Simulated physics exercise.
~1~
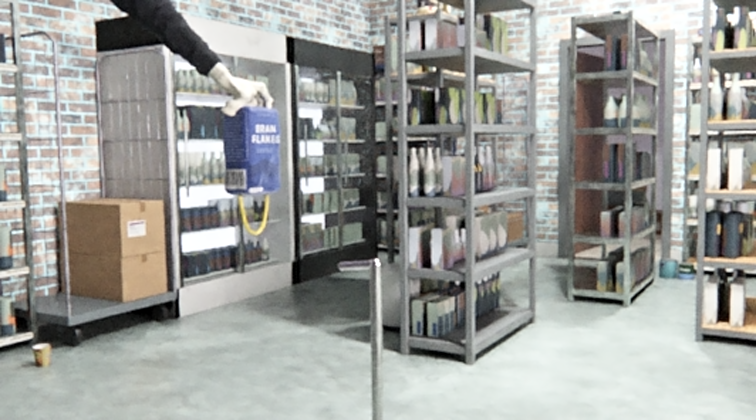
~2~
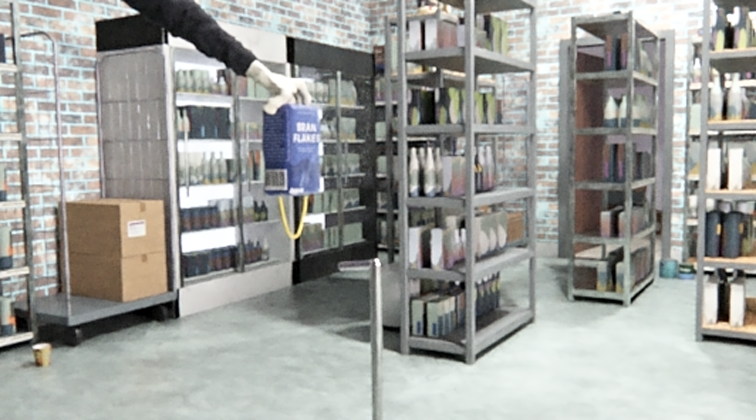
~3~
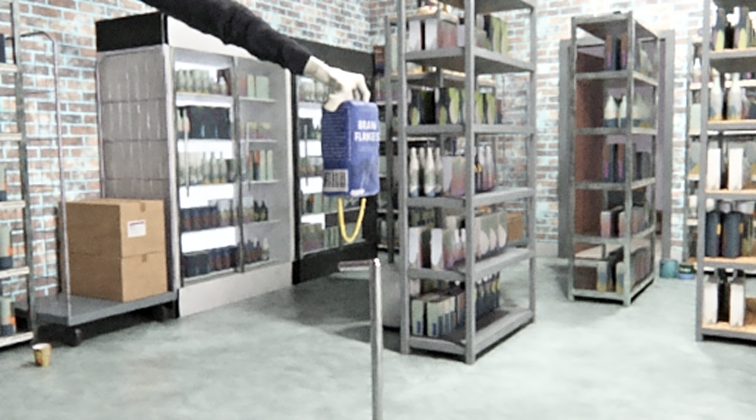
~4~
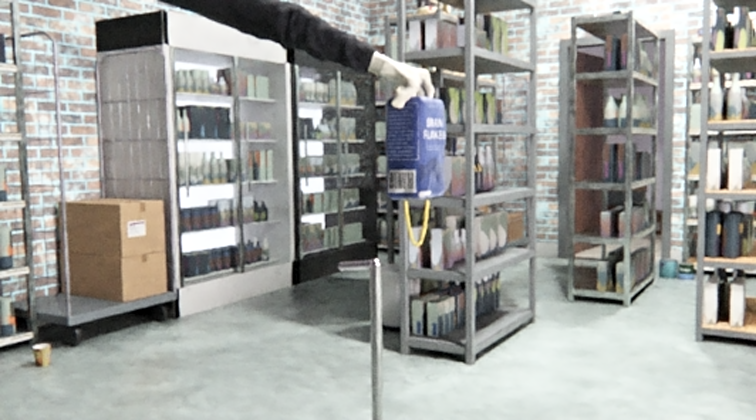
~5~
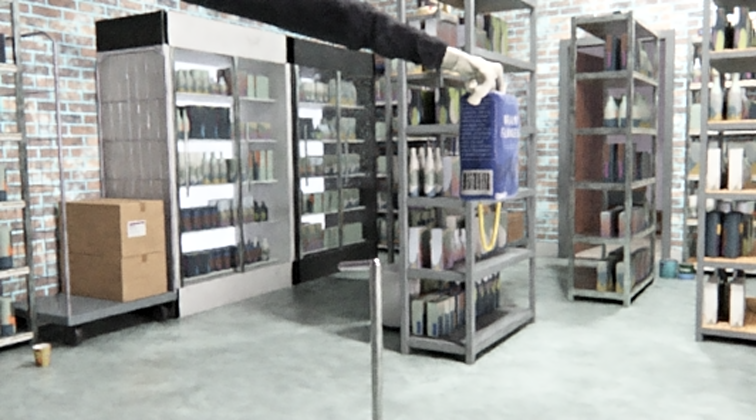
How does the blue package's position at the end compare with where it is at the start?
At the start it is held on the left, in front of the glass-fronted cabinets, and by the end it is well to the right, past the post and in front of the middle metal shelves.
